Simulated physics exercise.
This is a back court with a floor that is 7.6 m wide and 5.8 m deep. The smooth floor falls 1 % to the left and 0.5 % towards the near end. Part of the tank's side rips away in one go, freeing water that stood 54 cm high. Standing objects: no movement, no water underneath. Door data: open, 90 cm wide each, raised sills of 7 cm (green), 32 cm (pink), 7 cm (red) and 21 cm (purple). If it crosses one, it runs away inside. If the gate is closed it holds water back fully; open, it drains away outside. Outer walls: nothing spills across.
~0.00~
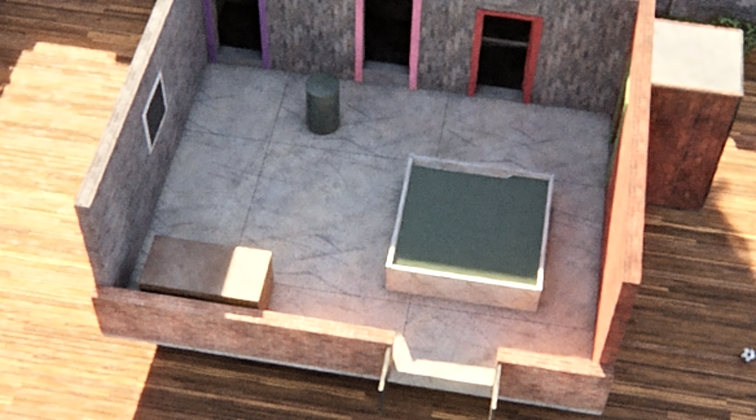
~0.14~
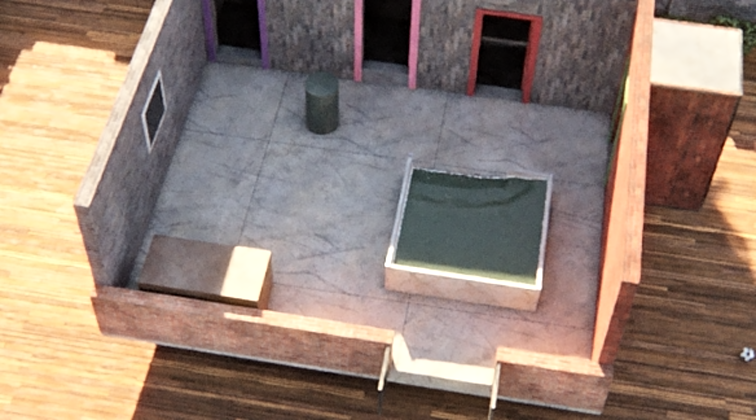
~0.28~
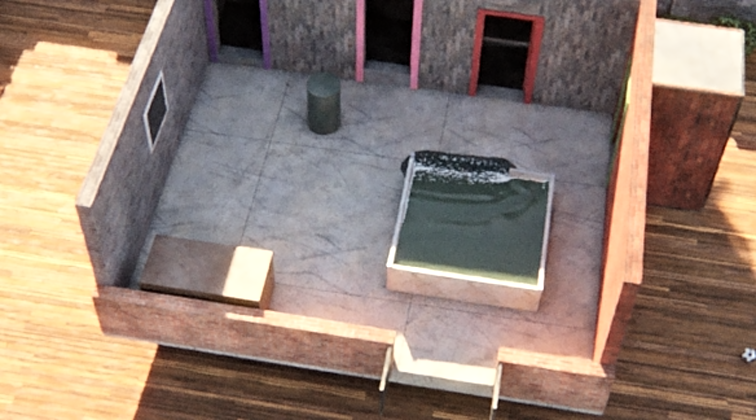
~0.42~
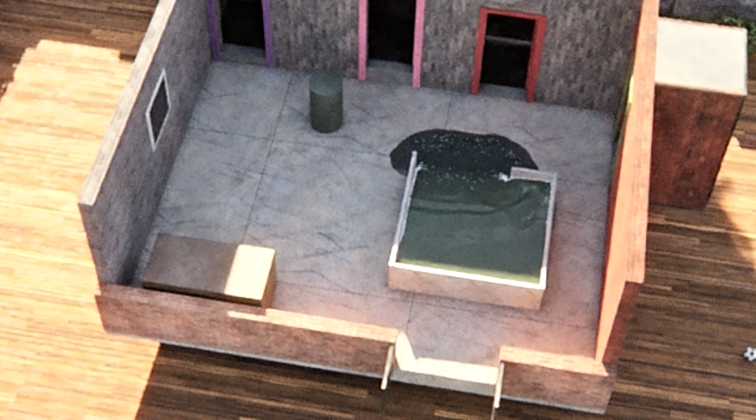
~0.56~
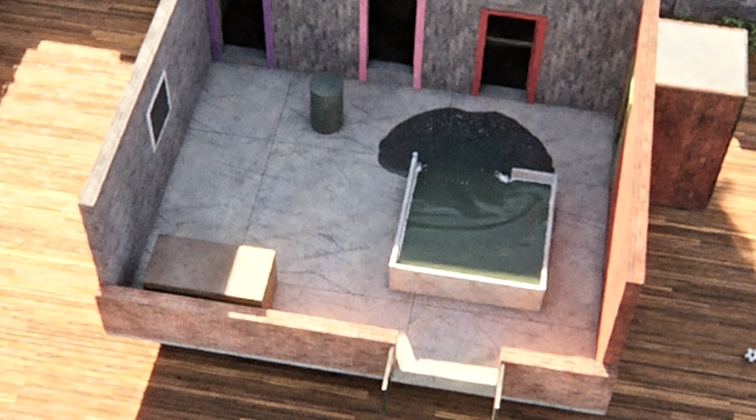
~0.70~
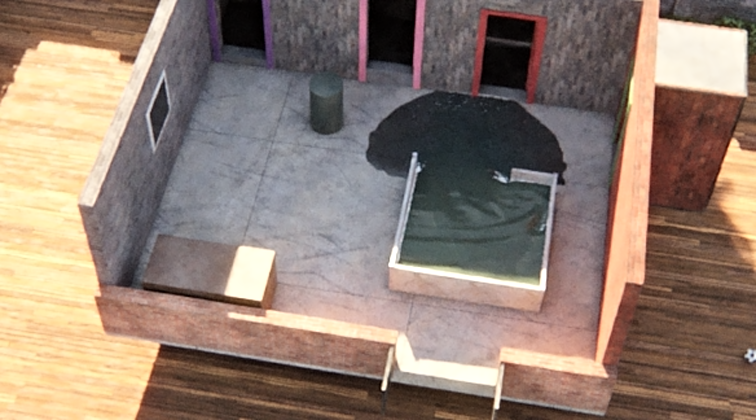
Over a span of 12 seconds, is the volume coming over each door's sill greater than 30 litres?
At the green door the water let in will remain short of the limit; at the pink door the water let in will remain short of the limit; at the red door the water let in will surpass the limit; at the purple door the water let in will remain short of the limit.
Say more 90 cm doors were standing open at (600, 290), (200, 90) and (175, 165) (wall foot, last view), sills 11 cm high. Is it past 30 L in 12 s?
Less, more, less.
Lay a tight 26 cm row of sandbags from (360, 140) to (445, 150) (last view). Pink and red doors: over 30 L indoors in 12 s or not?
Then: Pink under, red over.
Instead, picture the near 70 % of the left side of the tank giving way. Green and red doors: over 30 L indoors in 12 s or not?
Green short, red short.
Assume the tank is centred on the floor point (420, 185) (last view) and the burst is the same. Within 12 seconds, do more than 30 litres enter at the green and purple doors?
Green: Too much; purple: Within limit.
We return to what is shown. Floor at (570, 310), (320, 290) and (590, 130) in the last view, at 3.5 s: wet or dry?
First spot not yet wet, second not yet wet, third submerged.
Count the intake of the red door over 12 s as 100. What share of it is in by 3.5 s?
I'd say close to 75 percent.
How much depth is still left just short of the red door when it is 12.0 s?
It's some 4.5 centimetres deep.
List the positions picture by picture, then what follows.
The first picture shows the tank at (472, 222) is whole and still, 54 cm deep.
In the second picture, water pours out on the tank's far side and has run 0.9 m, to a hidden place; typically 5 cm deep outside, 54 cm at the tank's back.
In the third picture, water pours out on the tank's far side and has run 1.0 m, to a hidden place; typically 9 cm deep outside, 54 cm at the tank's back.
In the fourth picture, the front is at (516, 148), 1.3 m from the gap on the tank's far side; 2.2 m2 of floor is under water; 54 cm left at the back of the tank.
In the fifth picture, water pours out on the tank's far side and has run 1.8 m, to (498, 116); typically 6 cm deep outside, 54 cm at the tank's back.
In the sixth picture, the front is at (445, 93), 2.3 m from the gap on the tank's far side; 5.1 m2 of floor is under water; 53 cm left at the back of the tank.
After 1.4 s water covers 20 % of the floor and is deepest (34 cm) near (458, 94); green door not reached, pink door 17 cm at the sill, 0 L in, red door 20 cm at the sill, 55 L in, purple door not reached.
After 2.2 s water covers 25 % of the floor and is deepest (34 cm) near (447, 100); green door not reached, pink door 24 cm at the sill, 0 L in, red door 27 cm at the sill, 163 L in, purple door not reached.
After 3.5 s water covers 40 % of the floor and is deepest (28 cm) near (212, 61); green door 10 cm at the sill, 0 L in, pink door 17 cm at the sill, 0 L in, red door 20 cm at the sill, 309 L in, purple door 10 cm at the sill, 0 L in.
After 7.0 s water covers 80 % of the floor and is deepest (20 cm) near (122, 313); green door 8 cm at the sill, 13 L in, pink door 9 cm at the sill, 0 L in, red door 10 cm at the sill, 408 L in, purple door 11 cm at the sill, 3 L in.
After 12.0 s water covers 100 % of the floor and is deepest (14 cm) near (122, 313); green door 3 cm at the sill, 14 L in, pink door 6 cm at the sill, 0 L in, red door 5 cm at the sill, 416 L in, purple door 8 cm at the sill, 3 L in.
